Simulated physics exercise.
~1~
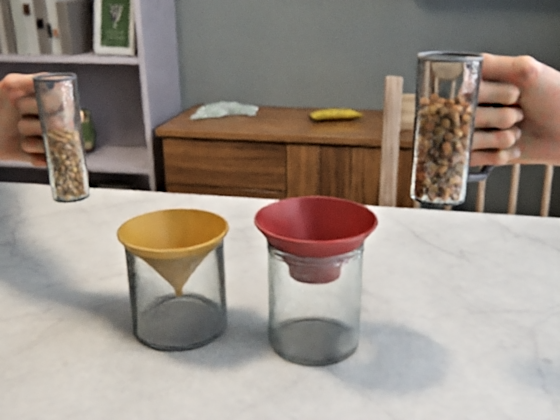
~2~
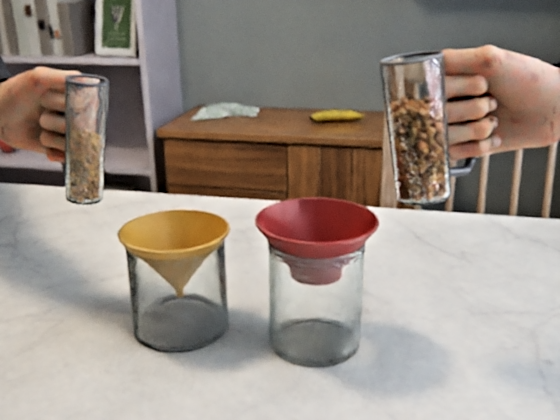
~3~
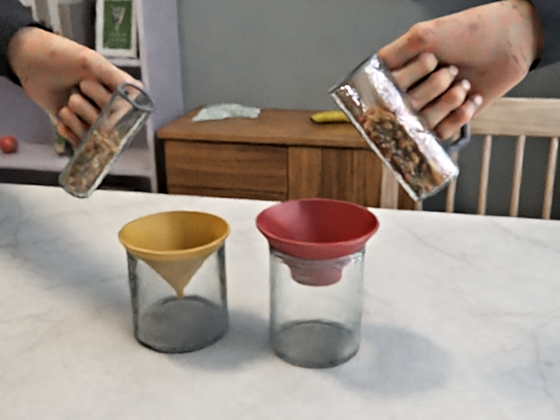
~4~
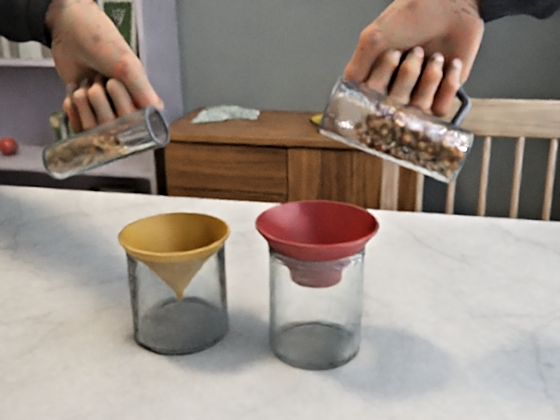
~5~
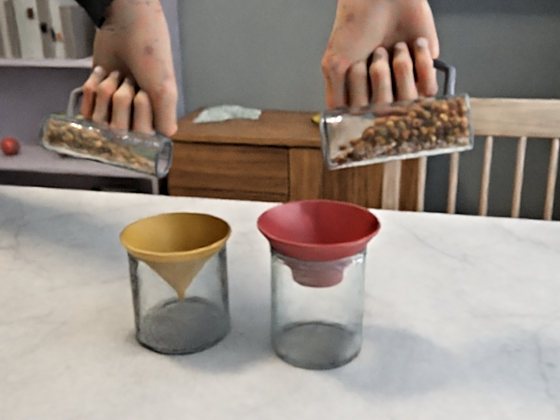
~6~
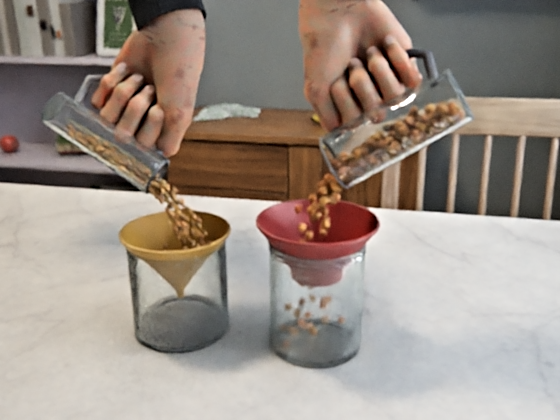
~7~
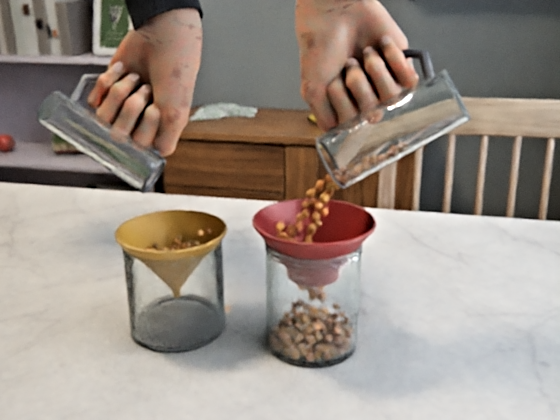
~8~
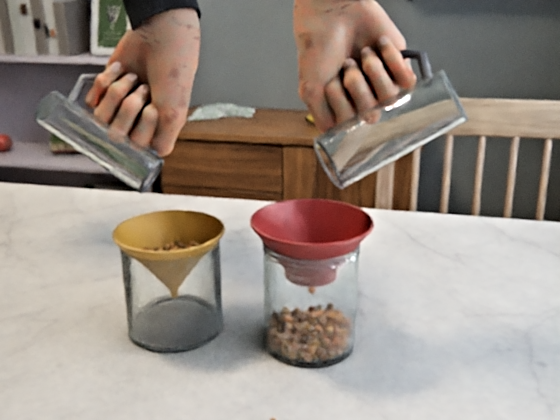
Two hands tip cups over funnels; the yellow one clogs, the red one drains.
